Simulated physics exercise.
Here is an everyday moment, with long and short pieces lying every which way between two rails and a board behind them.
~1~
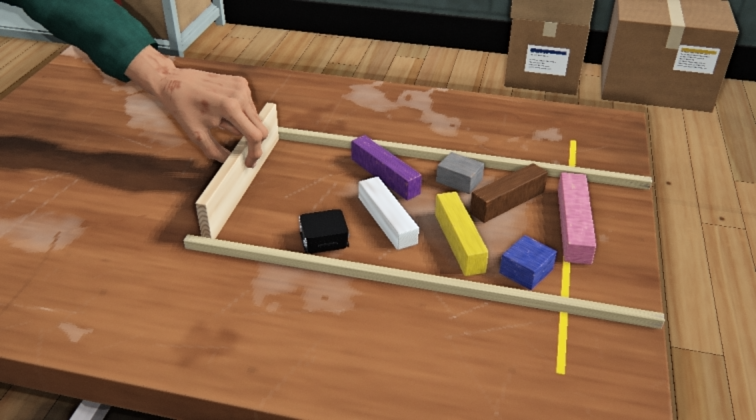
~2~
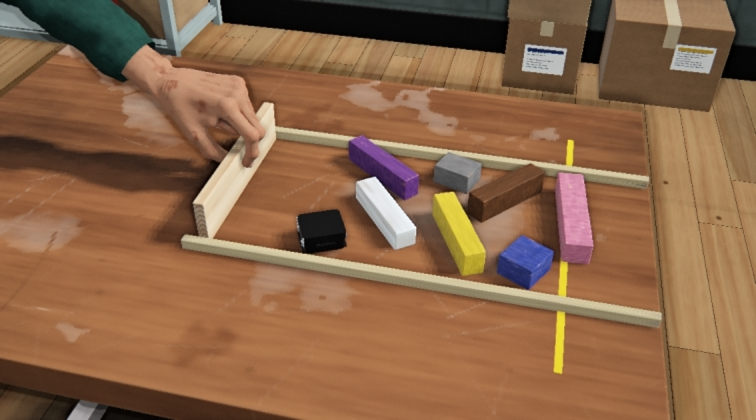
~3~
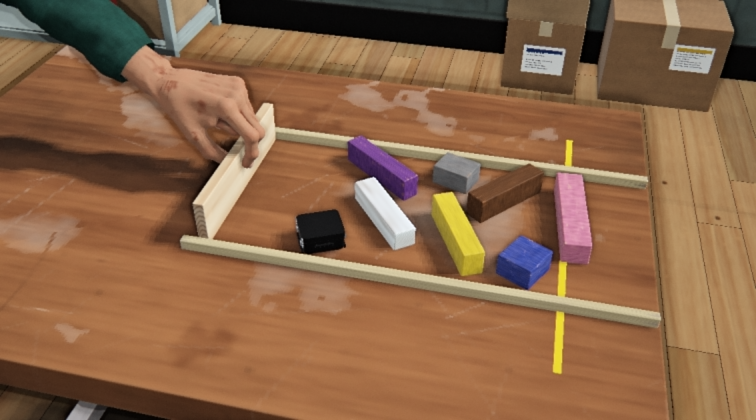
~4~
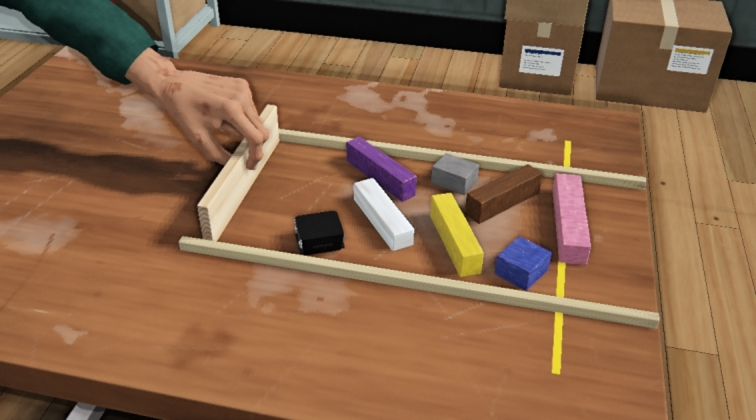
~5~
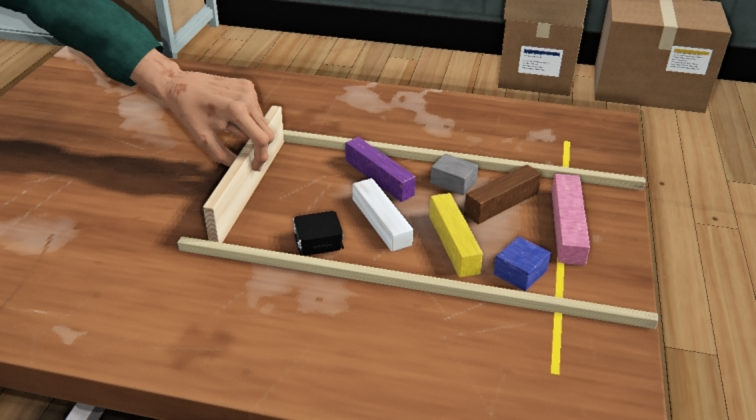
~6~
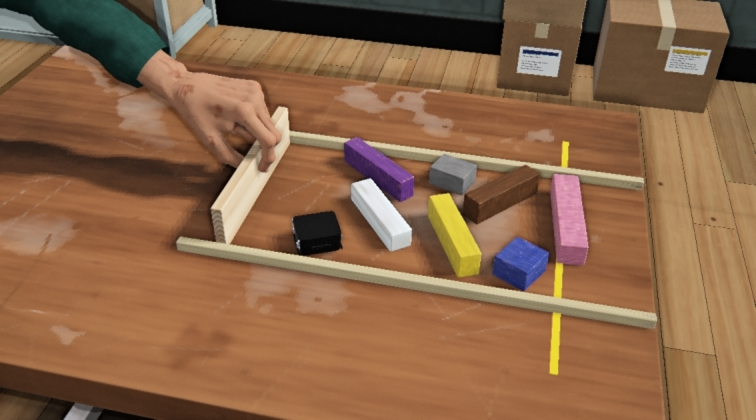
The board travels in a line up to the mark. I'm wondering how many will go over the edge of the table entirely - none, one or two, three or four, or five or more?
I'd say one or two of them.
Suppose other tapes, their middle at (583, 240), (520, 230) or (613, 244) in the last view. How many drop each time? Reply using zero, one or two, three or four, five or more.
In order of the places: Three to four; none; five or over.
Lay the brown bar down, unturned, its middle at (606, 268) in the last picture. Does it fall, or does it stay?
From there it falls.
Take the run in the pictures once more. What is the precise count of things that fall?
The count is 2.
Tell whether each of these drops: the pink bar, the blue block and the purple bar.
Outcome: Pink bar goes down; blue block goes down; purple bar does not drop.
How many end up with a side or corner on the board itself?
Number in contact with it: 3.
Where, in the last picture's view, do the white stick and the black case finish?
In the last picture the white stick sits at (596, 250) while the black case sits at (582, 286).
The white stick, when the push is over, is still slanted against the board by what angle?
Angle: Close to 30 degrees.
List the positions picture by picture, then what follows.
In the first picture, pink bar (576, 216); blue block (528, 262); brown bar (509, 192); board (242, 168); tape (568, 236).
In the second picture, blue block (525, 262); grey block (457, 173).
In the third picture, brown bar (505, 193); yellow bar (457, 232).
In the fourth picture, pink bar (570, 217); purple bar (380, 168).
In the fifth picture, blue block (522, 263); black case (319, 235).
In the sixth picture, pink bar (568, 217); blue block (520, 263); brown bar (502, 194); board (254, 172); tape (561, 236).
A little later, none off yet; pink bar at rest near (568, 217); blue block at rest near (520, 263); brown bar at rest near (502, 194).
Next, none off yet; pink bar at rest near (569, 217); blue block shifted about its own width near (549, 264); brown bar shifted a little near (518, 192).
Later still, none off yet; pink bar shifted a little near (618, 221); blue block shifted well along near (630, 275); brown bar shifted about its own width near (598, 200).
When it is over, the number that fall off is one or two; down, blue block and pink bar.
